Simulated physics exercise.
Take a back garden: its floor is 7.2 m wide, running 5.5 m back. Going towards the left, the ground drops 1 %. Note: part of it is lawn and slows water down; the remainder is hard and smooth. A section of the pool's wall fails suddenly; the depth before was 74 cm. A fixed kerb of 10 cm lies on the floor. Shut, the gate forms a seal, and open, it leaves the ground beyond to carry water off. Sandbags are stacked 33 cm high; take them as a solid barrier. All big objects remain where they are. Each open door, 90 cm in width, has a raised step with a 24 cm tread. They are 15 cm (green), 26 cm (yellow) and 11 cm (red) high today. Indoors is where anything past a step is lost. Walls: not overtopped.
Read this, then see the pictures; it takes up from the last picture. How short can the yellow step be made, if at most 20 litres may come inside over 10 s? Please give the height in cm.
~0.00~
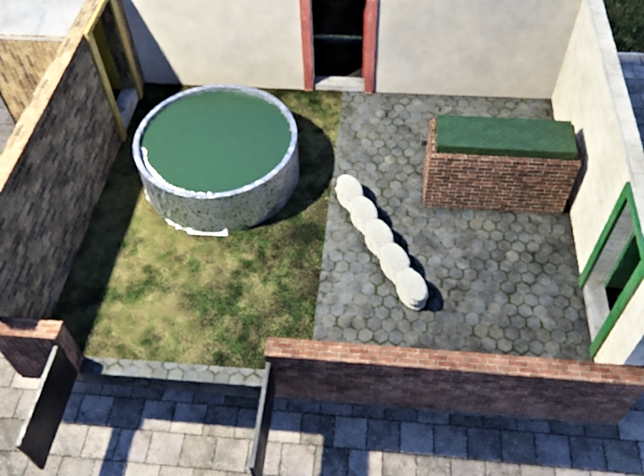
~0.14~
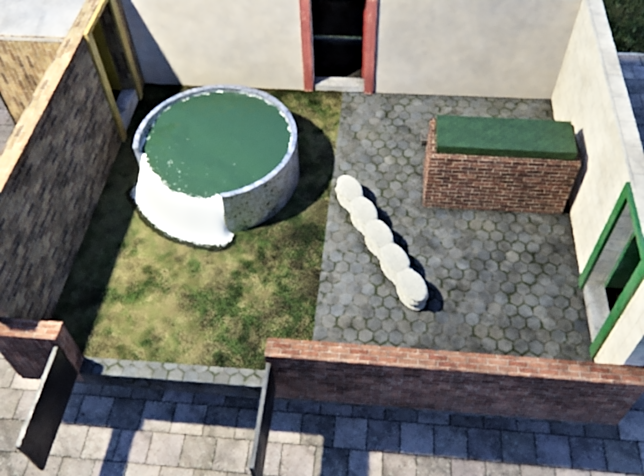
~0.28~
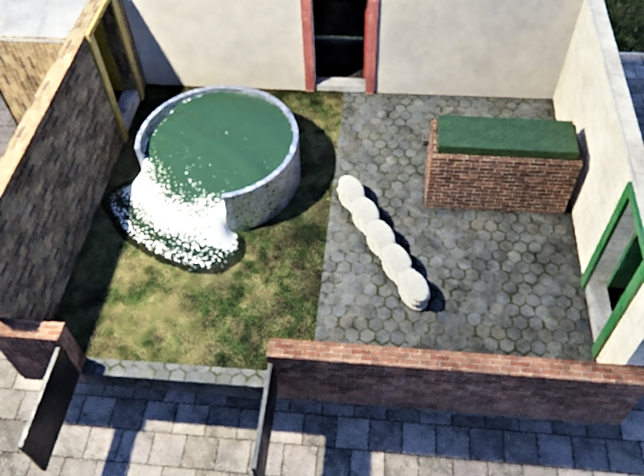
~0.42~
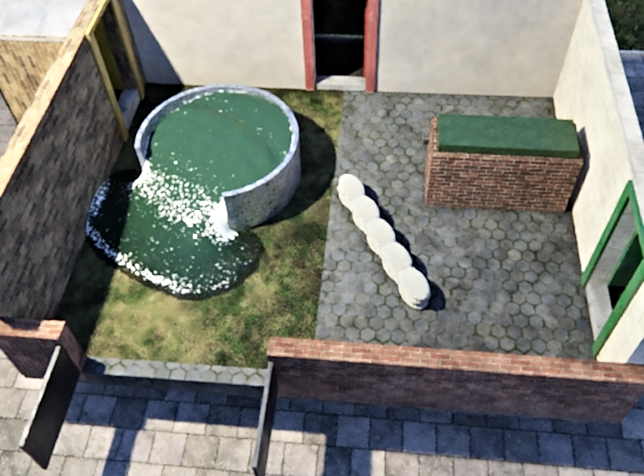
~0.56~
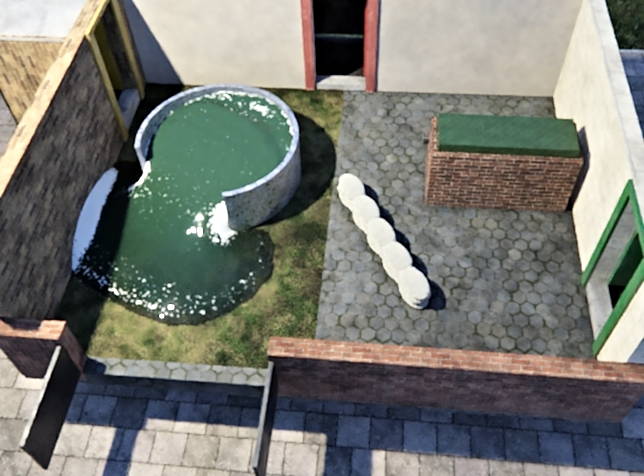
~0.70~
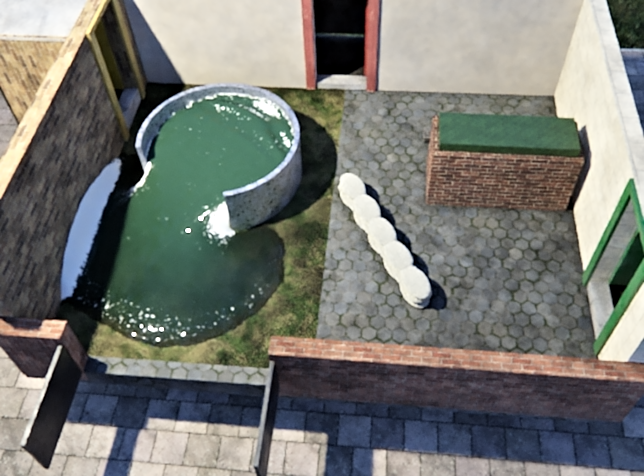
Roughly 6 cm, no lower.
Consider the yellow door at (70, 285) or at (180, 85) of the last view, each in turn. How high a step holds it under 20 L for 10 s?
Around 32 and 7.0 cm respectively.
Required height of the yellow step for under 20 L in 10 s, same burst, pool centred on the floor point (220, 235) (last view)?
Then roughly 5.5 cm.
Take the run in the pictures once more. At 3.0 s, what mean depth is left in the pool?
Some 21 cm.
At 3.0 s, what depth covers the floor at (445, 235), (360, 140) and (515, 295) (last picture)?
In order: Around 0, 0 and 0 cm.
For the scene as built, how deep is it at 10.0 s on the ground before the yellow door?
A ruler would read roughly 8.0 cm.
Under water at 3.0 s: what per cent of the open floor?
Close to 35 per cent is wet.
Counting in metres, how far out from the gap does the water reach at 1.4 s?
Roughly 2.8 metres.
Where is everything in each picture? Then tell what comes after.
Still water, 74 cm deep, in the pool at (216, 140); the yellow door at (117, 70) is dry, in the first frame.
The gap is at (170, 209), the front 0.3 m out at (132, 194); the back of the pool holds 74 cm, in the second frame.
Water pours out at (172, 212) and has run 0.7 m, to (108, 203); about 12 cm deep outside, 74 cm at the back, in the third frame.
The gap is at (173, 213), the front 1.2 m out at (183, 295); the back of the pool holds 74 cm, in the fourth frame.
The front is at (74, 270), 1.6 m from the gap at (173, 213); 4.5 m2 of floor is wet, 69 cm left at the back, in the fifth frame.
The front is at (64, 298), 1.9 m from the gap at (174, 213); 5.8 m2 of floor is wet, 59 cm left at the back; 1.0 m in a straight line remain to the yellow door at (119, 70), in the sixth frame.
After 1.4 s water covers 25 % of the floor, deepest (66 cm) near (48, 339); it has not reached the yellow door.
After 3.0 s water covers 35 % of the floor, deepest (30 cm) near (43, 351); 8 cm at the yellow door, 0 litres in over its 26 cm step.
After 10.0 s water covers 80 % of the floor, deepest (8 cm) near (140, 106); 8 cm at the yellow door, 0 litres in over its 26 cm step.
At the yellow door as built, the water arrived by 1.5 s and peaked near 9 cm at 4.8 s.
Run again over the same 10 s with other heights there, 28 litres in over 5.5 cm, 7 litres over 7.5 cm. The limit of 20 litres is kept from about 6 cm up.
